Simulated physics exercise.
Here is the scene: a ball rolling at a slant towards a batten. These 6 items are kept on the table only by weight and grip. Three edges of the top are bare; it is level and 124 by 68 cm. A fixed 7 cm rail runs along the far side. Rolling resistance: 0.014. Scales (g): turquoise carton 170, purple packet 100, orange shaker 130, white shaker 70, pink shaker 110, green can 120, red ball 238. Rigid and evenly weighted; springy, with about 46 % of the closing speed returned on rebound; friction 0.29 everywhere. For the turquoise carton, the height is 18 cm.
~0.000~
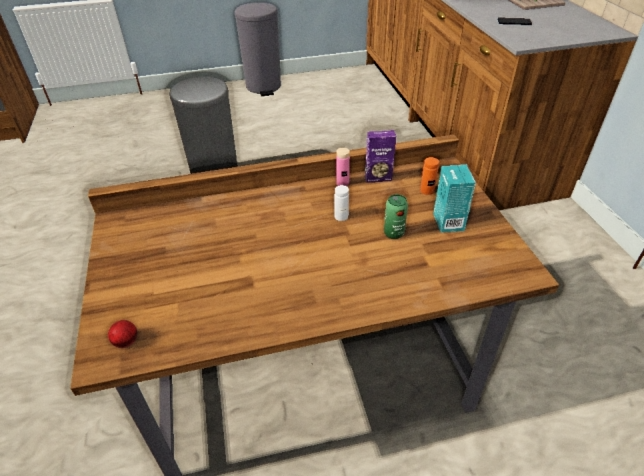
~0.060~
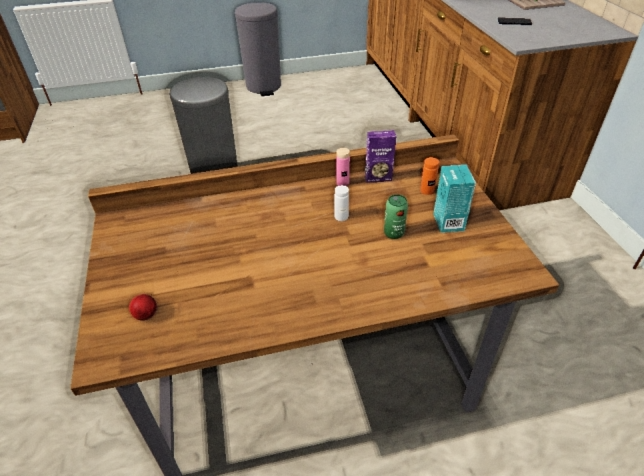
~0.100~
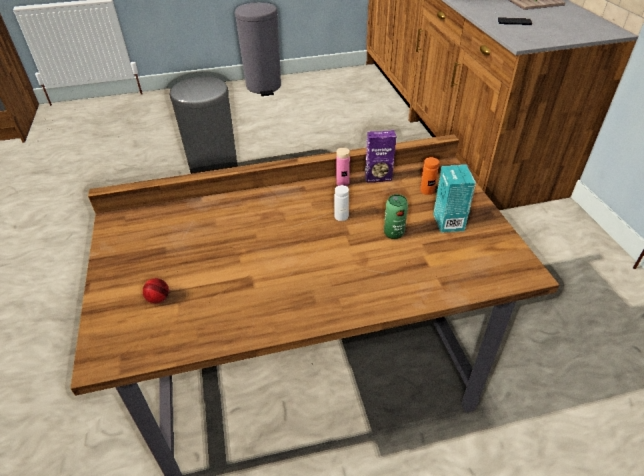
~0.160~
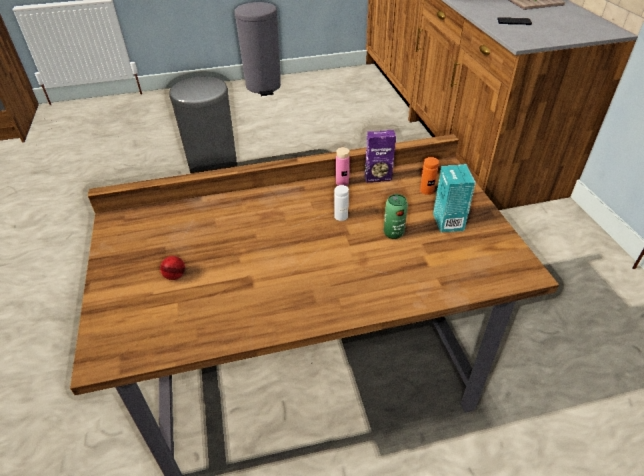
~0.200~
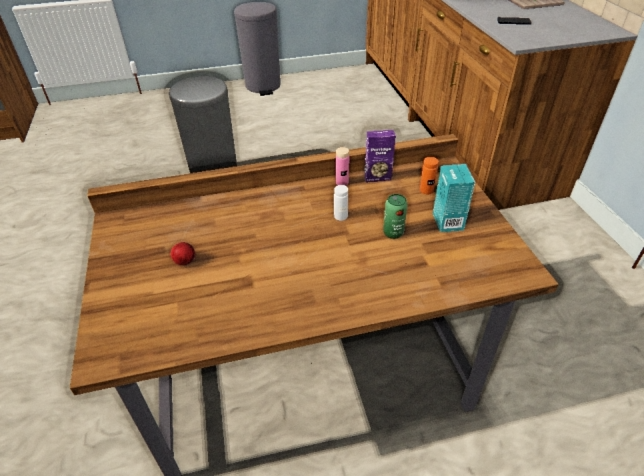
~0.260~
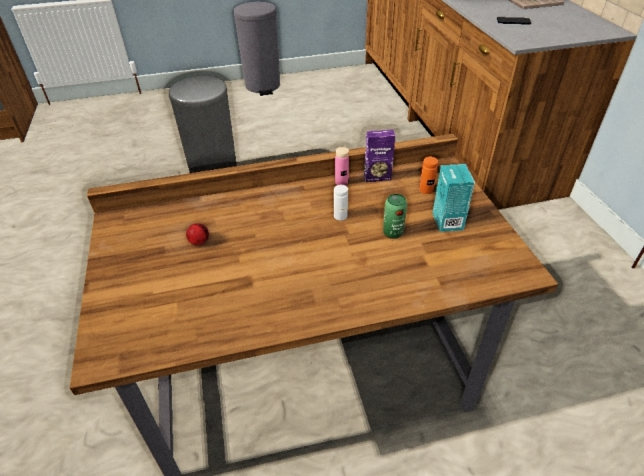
On a wooden table, a red ball rolls diagonally away and rightward past standing containers.
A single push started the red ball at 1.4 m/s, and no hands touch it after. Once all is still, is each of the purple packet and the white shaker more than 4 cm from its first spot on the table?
The purple packet: No; the white shaker: Yes.
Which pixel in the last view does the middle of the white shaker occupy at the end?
Roughly (371, 233).
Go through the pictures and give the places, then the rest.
The first frame shows red ball (123, 334); purple packet (380, 157); white shaker (342, 203).
The second frame shows red ball (143, 307); pink shaker (343, 168).
The third frame shows red ball (156, 291); turquoise carton (453, 199).
The fourth frame shows red ball (173, 268); pink shaker (343, 167).
The fifth frame shows red ball (183, 254); turquoise carton (453, 199).
The sixth frame shows red ball (198, 234); purple packet (379, 156); white shaker (341, 203).
Around 0.56 s, red ball near (259, 195).
Around 1.16 s, red ball near (363, 199); white shaker at 47° to upright near (357, 214).
Around 1.86 s, red ball near (455, 195); white shaker on its side near (371, 233).
Around 2.56 s, red ball near (498, 305); white shaker on its side near (371, 233).
Finally (2.8 s), on their side or leaning hard on the table, white shaker; the other 5 still in place (within 4 cm). Final places as that camera would see them, purple packet near (379, 157), white shaker near (371, 233).
